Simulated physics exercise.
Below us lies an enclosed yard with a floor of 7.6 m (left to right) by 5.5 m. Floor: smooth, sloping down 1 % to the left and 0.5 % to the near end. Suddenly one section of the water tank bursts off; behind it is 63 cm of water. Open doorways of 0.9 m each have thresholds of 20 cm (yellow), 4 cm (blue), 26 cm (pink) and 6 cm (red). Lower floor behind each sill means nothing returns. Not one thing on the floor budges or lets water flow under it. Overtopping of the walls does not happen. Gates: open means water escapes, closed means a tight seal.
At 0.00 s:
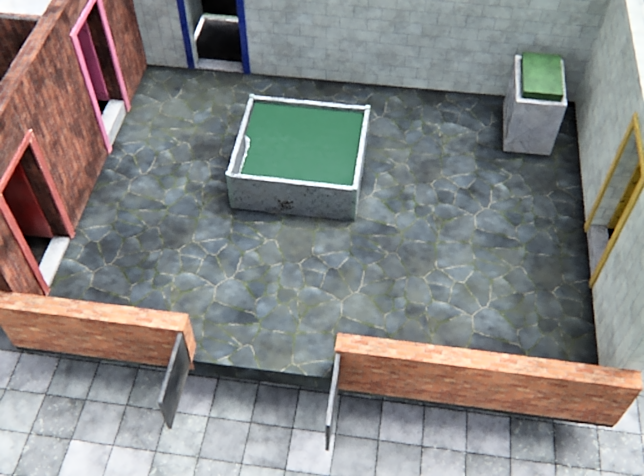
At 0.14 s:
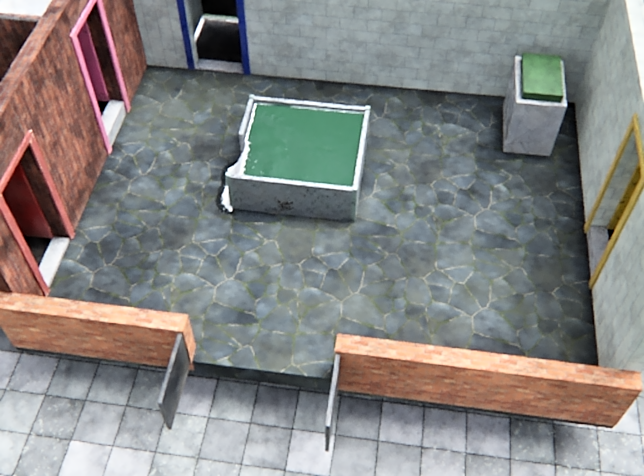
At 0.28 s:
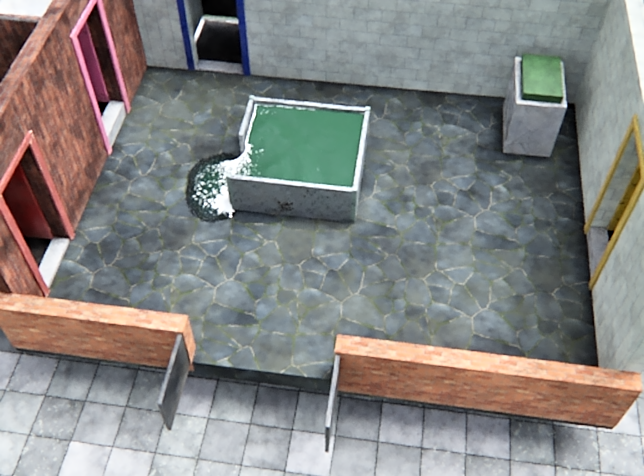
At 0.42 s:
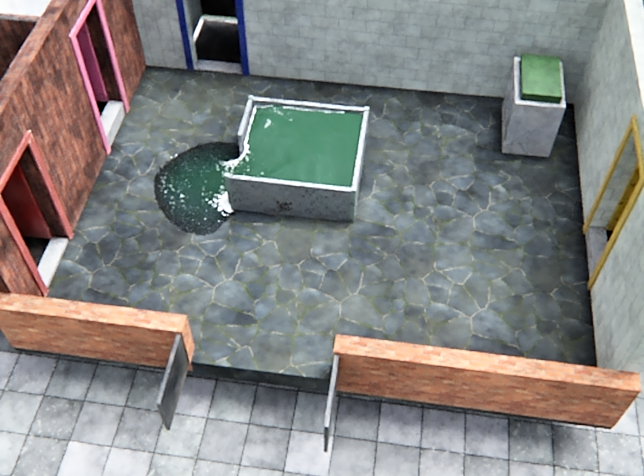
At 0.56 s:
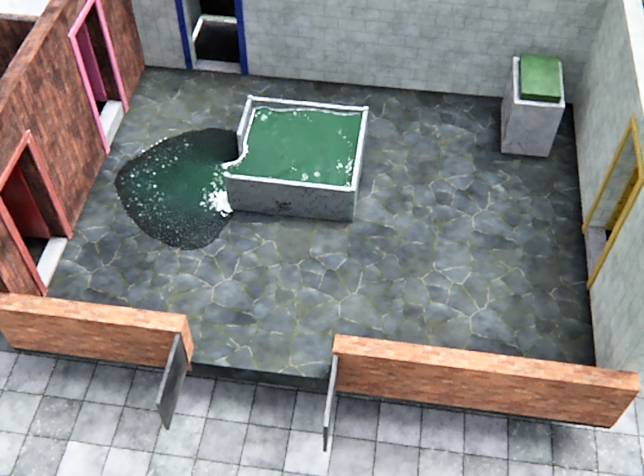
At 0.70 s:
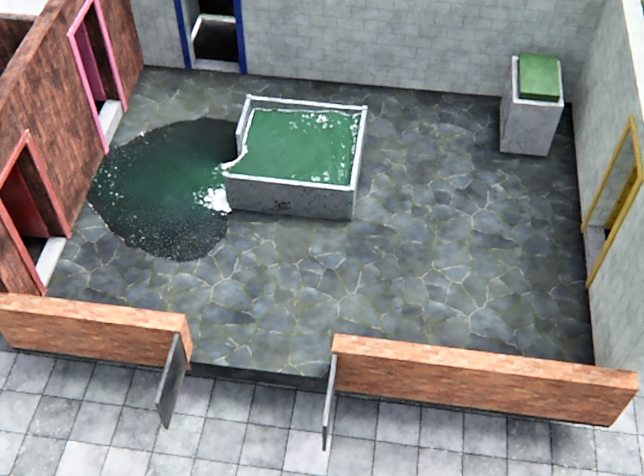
In a walled yard with a dark stone floor, the left side of a tank of green water broke open, and water gushed out with white foam, spreading leftward in a widening dark pool.
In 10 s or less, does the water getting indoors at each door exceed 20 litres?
In order: Yellow door: The inflow ends up lower than the cap; blue door: The inflow ends up higher than the cap; pink door: The inflow ends up lower than the cap; red door: The inflow ends up higher than the cap.
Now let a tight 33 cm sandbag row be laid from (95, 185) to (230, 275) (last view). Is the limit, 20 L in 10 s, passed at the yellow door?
Limit check - yellow: Pass, within.
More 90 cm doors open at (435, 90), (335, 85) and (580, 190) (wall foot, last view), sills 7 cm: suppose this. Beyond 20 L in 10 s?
Note, doorways in listed order: Stays short, stays short, stays short.
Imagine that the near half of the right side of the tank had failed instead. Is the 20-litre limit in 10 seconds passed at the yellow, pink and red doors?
Yellow short, pink short, red short.
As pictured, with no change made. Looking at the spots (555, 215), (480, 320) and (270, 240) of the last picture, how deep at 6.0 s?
Depths in turn: Roughly 0, 2 and 2 centimetres.
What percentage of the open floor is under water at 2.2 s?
About 20 per cent.
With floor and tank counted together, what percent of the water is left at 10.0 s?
Close to 86 in a hundred remains.
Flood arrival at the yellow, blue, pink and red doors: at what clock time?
Yellow: 8.5 s; blue: 2.4 s; pink: 0.9 s; red: 1.2 s.
After 1.4 s water covers 20 % of the floor and is deepest (34 cm) near (228, 193); yellow door not reached, blue door not reached, pink door 19 cm at the sill, 0 L in, red door 13 cm at the sill, 0 L in.
After 2.2 s water covers 20 % of the floor and is deepest (38 cm) near (35, 314); yellow door not reached, blue door not reached, pink door 21 cm at the sill, 0 L in, red door 14 cm at the sill, 28 L in.
After 3.5 s water covers 35 % of the floor and is deepest (24 cm) near (30, 325); yellow door not reached, blue door 9 cm at the sill, 7 L in, pink door 14 cm at the sill, 0 L in, red door 14 cm at the sill, 60 L in.
After 6.0 s water covers 70 % of the floor and is deepest (15 cm) near (30, 325); yellow door not reached, blue door 7 cm at the sill, 35 L in, pink door 9 cm at the sill, 0 L in, red door 12 cm at the sill, 119 L in.
After 10.0 s water covers 95 % of the floor and is deepest (10 cm) near (30, 325); yellow door 4 cm at the sill, 0 L in, blue door 5 cm at the sill, 49 L in, pink door 6 cm at the sill, 0 L in, red door 9 cm at the sill, 158 L in.
